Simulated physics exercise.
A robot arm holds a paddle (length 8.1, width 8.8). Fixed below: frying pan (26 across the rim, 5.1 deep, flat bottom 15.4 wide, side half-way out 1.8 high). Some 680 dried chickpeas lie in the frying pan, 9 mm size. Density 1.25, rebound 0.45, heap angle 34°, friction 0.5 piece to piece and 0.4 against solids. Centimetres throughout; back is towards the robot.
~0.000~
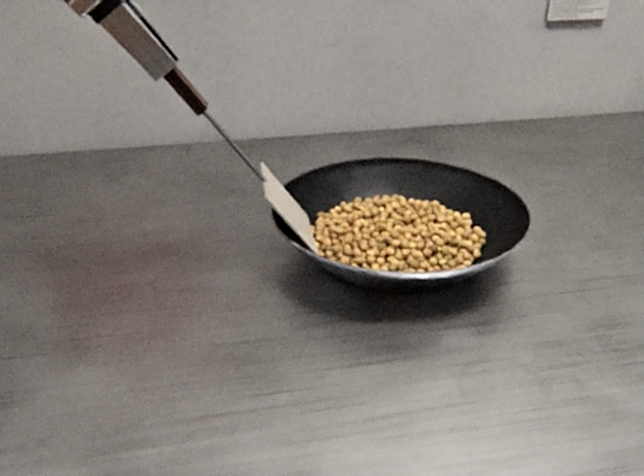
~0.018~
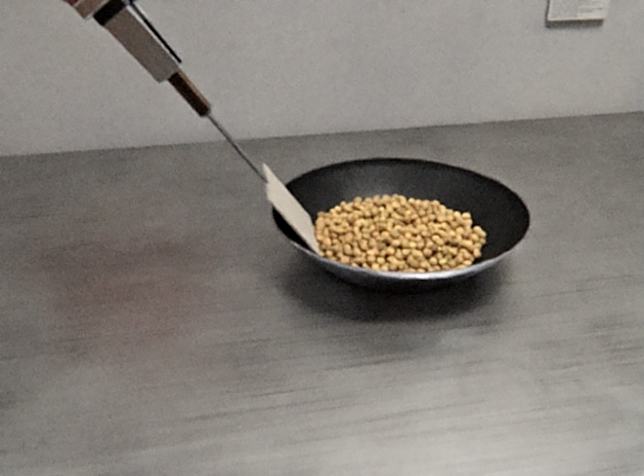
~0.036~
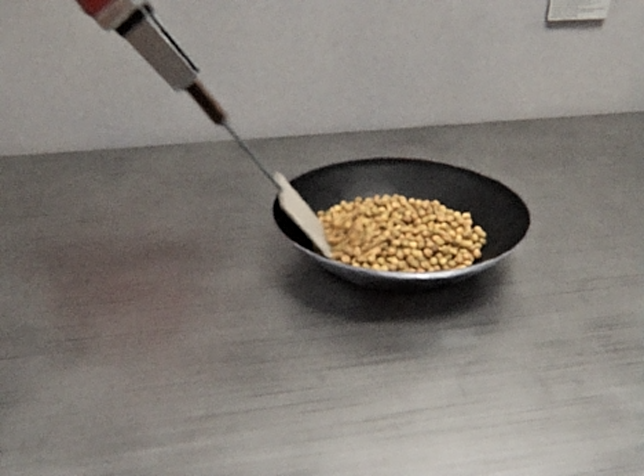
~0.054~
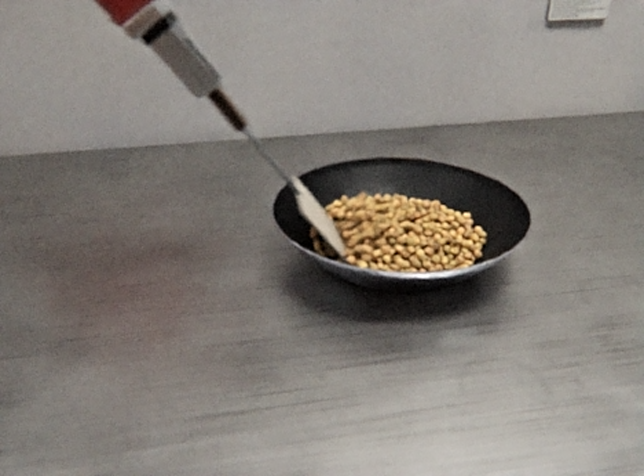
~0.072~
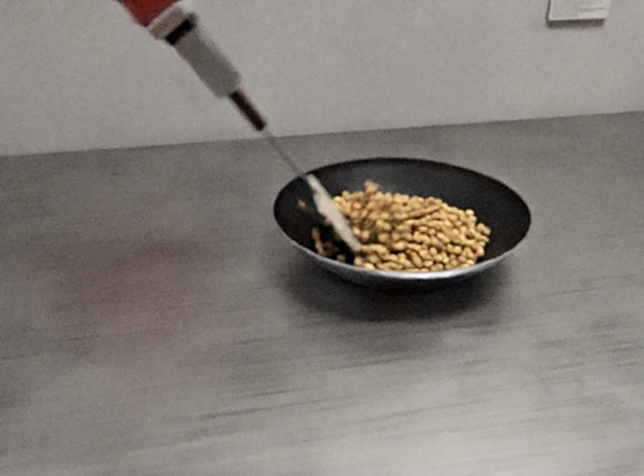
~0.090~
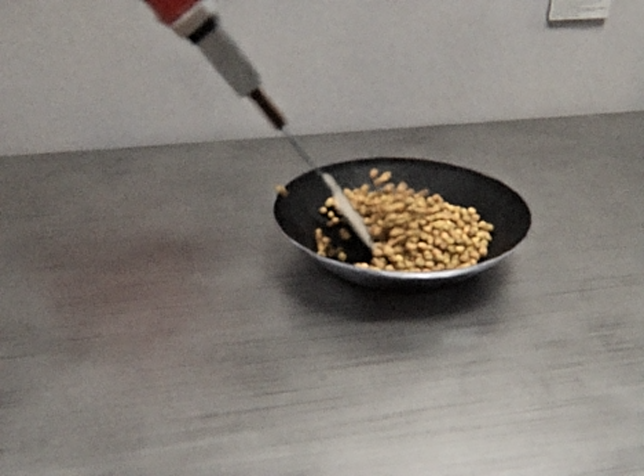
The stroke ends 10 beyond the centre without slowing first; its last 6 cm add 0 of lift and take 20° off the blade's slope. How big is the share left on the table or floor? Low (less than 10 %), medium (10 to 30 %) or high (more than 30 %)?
On the table or floor the share is high, more than 30 %.
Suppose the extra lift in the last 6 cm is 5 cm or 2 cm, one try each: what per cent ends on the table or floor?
Some 25 and 35 per cent.
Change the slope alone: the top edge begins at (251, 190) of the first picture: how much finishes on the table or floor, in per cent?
About 40 per cent.
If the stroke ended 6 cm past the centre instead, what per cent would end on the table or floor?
In that case some 0 per cent.
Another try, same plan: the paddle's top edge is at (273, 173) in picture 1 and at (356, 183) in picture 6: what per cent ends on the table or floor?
About 45 per cent.
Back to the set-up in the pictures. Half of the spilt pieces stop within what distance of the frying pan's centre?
About 26 cm.
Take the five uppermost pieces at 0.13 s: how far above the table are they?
Some 9 cm.
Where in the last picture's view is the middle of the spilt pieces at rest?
At about (613, 222).
After 0.13 s, sloping 56°, highest piece 11 above the table; 677 in the frying pan, 1 on the blade or in flight.
After 0.18 s, sloping 49°, highest piece 14 above the table; 675 in the frying pan, 3 on the blade or in flight.
After 0.40 s, sloping 36°, highest piece 10 above the table; 406 in the frying pan, 151 on the table or floor, 121 on the blade or in flight.
After 1.45 s, sloping 36°, highest piece 4 above the table; 404 in the frying pan, 274 on the table or floor.
At rest, 404 in the frying pan, 274 on the table or floor. That is 40 % on the table or floor.
